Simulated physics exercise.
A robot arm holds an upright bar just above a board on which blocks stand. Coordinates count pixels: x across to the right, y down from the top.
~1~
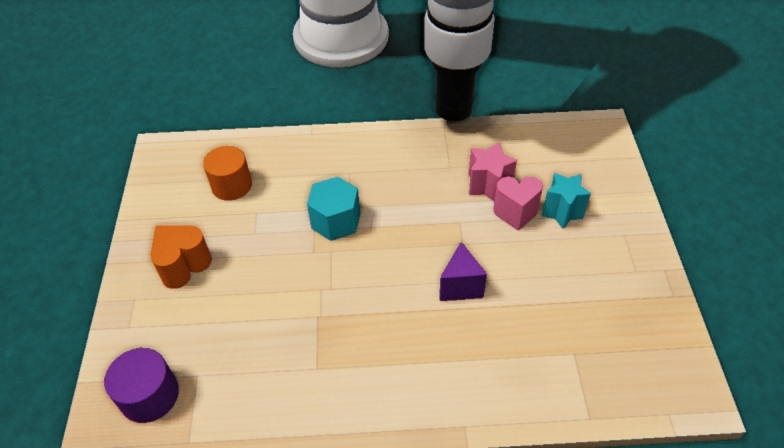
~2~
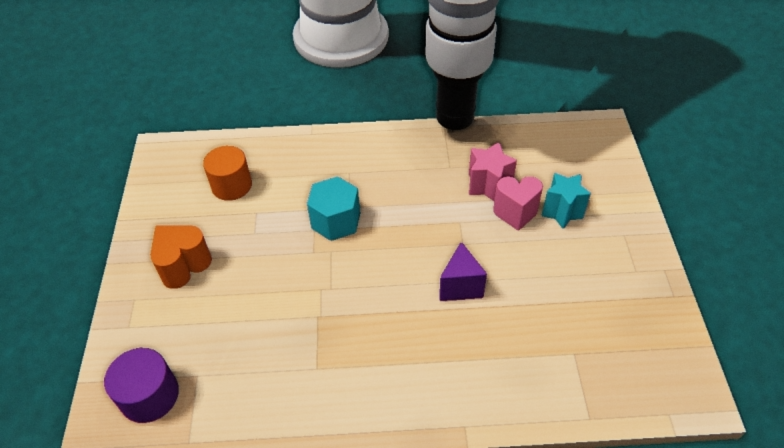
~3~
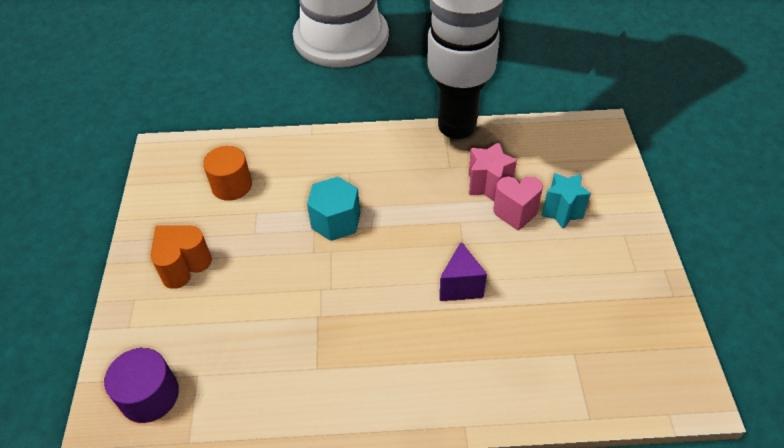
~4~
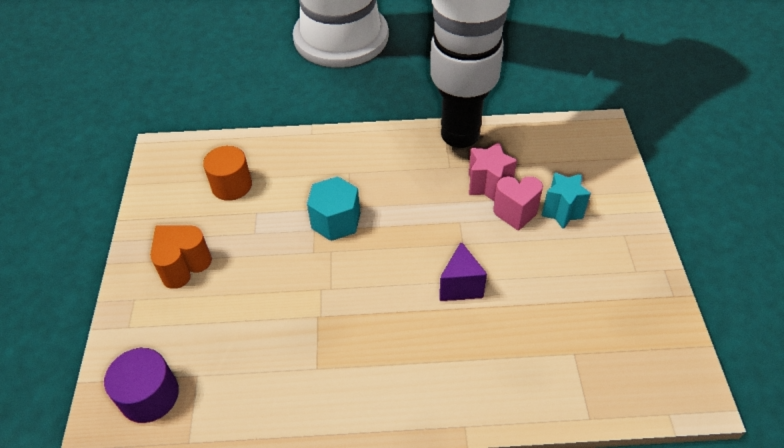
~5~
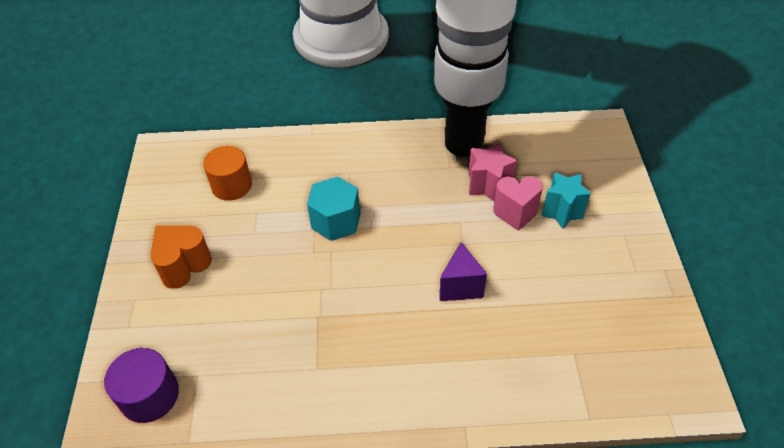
On the wooden board, the robot arm's black bar moves slightly toward the pink star.
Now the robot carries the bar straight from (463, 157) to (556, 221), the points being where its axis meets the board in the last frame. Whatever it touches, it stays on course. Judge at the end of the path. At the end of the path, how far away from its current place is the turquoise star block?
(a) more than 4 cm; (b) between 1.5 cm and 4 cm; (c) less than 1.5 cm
Letter b.
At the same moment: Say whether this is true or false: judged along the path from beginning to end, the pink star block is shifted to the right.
My answer: True.
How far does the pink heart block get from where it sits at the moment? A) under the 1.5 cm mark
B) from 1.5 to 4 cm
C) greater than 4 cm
(C)
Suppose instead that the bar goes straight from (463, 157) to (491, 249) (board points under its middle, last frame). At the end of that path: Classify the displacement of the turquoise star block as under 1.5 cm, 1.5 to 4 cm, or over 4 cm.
The block winds up within 1.5 cm of where it is now.
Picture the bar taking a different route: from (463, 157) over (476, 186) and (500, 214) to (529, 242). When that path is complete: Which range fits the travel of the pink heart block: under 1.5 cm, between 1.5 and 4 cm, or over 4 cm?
Verdict: More than 4 cm.
What follows on the original path. One third of the way, bar (495, 165); pink star block (502, 180); pink heart block (530, 201), turned 40° anticlockwise.
Two thirds of the way, bar (526, 186); pink star block (517, 200), turned 35° clockwise; pink heart block (546, 221), turned 30° anticlockwise.
At the end, bar (559, 209); pink star block (523, 207), turned 75° clockwise; pink heart block (546, 232), turned 55° anticlockwise; turquoise star block (601, 201), turned 10° anticlockwise.
